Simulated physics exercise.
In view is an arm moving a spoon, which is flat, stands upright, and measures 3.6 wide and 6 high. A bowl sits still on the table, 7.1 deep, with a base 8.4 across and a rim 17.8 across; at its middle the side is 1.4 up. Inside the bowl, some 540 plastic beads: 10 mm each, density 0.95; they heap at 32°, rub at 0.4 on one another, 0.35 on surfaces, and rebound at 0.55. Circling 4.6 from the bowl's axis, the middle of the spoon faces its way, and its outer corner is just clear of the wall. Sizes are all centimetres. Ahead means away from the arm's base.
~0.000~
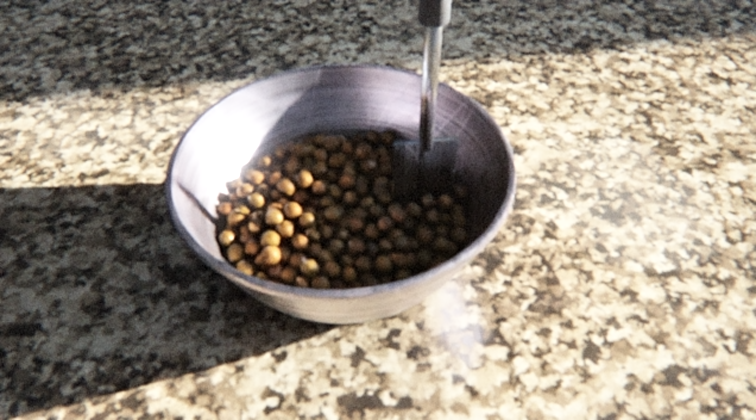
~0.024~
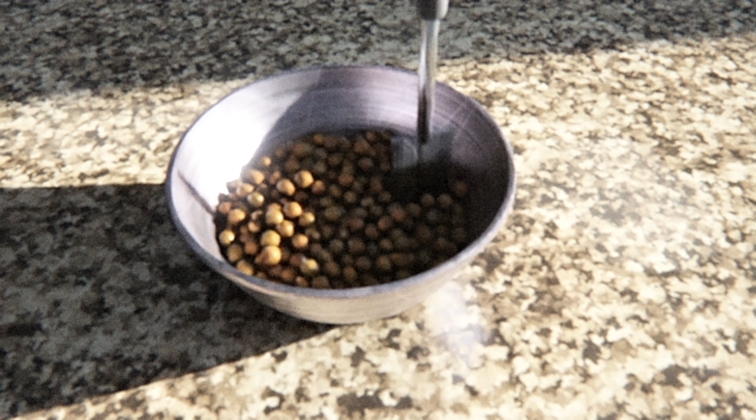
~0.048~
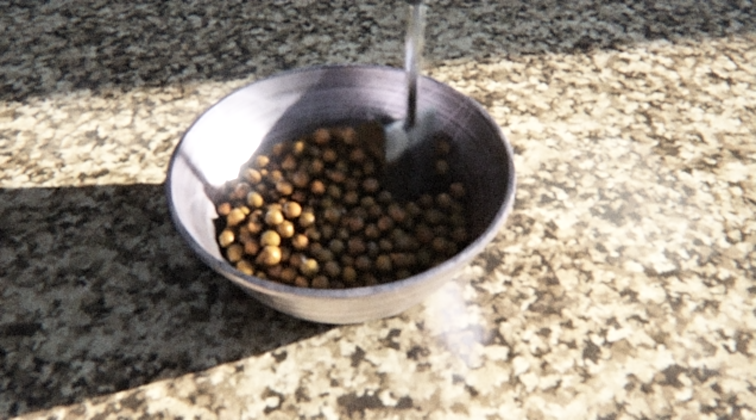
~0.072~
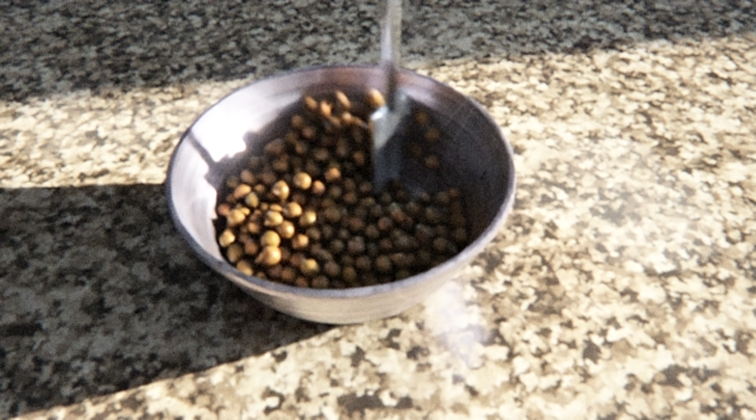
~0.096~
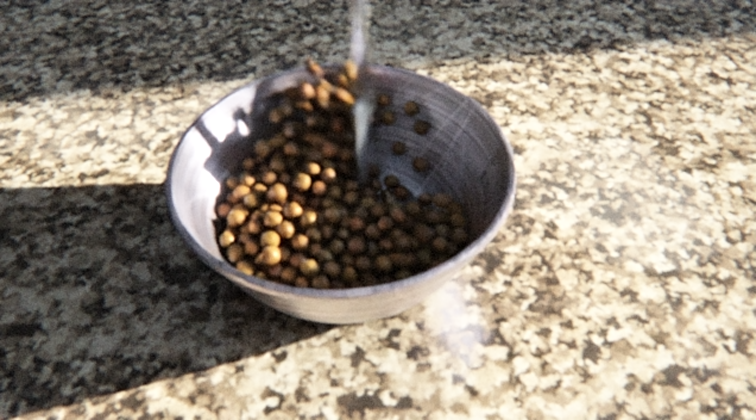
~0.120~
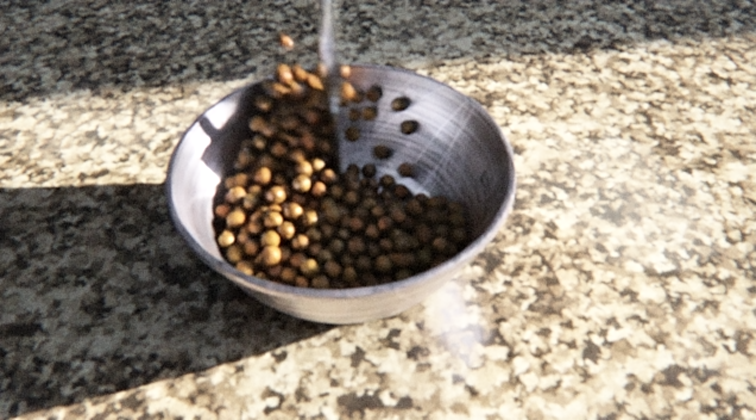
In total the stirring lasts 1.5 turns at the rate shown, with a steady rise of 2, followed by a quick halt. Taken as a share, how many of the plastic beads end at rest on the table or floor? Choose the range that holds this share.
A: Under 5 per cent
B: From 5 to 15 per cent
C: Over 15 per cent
C.
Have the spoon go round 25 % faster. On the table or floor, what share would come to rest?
25 %.
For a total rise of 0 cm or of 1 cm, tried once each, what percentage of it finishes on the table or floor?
Try one: Around 30 %; try two: Around 25 %.
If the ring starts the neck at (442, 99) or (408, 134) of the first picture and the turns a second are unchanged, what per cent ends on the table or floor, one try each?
10 and 5 per cent.
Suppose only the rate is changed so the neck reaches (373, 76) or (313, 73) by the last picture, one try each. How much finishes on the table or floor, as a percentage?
About 5 and 25 per cent.
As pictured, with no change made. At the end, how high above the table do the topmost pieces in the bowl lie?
Top height: Around 5.5 cm.
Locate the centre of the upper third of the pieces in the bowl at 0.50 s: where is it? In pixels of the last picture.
Roughly pixel (347, 151).
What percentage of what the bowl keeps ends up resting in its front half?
Estimate: Some 50 %.
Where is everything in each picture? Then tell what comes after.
The spoon neck at (427, 118), 0° round; upper third of the load around (337, 211), from x 225 to 460, top at y 140; 535 in the bowl, in the first frame.
The spoon neck at (425, 111), 7° round; upper third of the load around (338, 209), from x 225 to 460, top at y 135, in the second frame.
The spoon neck at (412, 95), 25° round; upper third of the load around (339, 198), from x 225 to 460, top at y 125, in the third frame.
The spoon neck at (390, 81), 47° round; upper third of the load around (332, 185), from x 225 to 460, top at y 100, in the fourth frame.
The spoon neck at (361, 73), 68° round; upper third of the load around (321, 178), from x 225 to 460, top at y 70, in the fifth frame.
The spoon neck at (331, 71), 90° round; upper third of the load around (304, 166), from x 225 to 460, top at y 40; 534 in the bowl, 1 in flight or on the tool, in the sixth frame.
After 0.31 s, 263° round, highest piece 11 above the table; 489 in the bowl, 18 on the table or floor, 28 in flight or on the tool.
After 0.50 s, 76° round, highest piece 9 above the table; 443 in the bowl, 72 on the table or floor, 20 in flight or on the tool.
After 0.80 s, 180° round, highest piece 6 above the table; 431 in the bowl, 104 on the table or floor.
After 1.50 s, 180° round, highest piece 5 above the table; 431 in the bowl, 104 on the table or floor.
In the end, 431 in the bowl, 104 on the table or floor. That is 19 % on the table or floor.
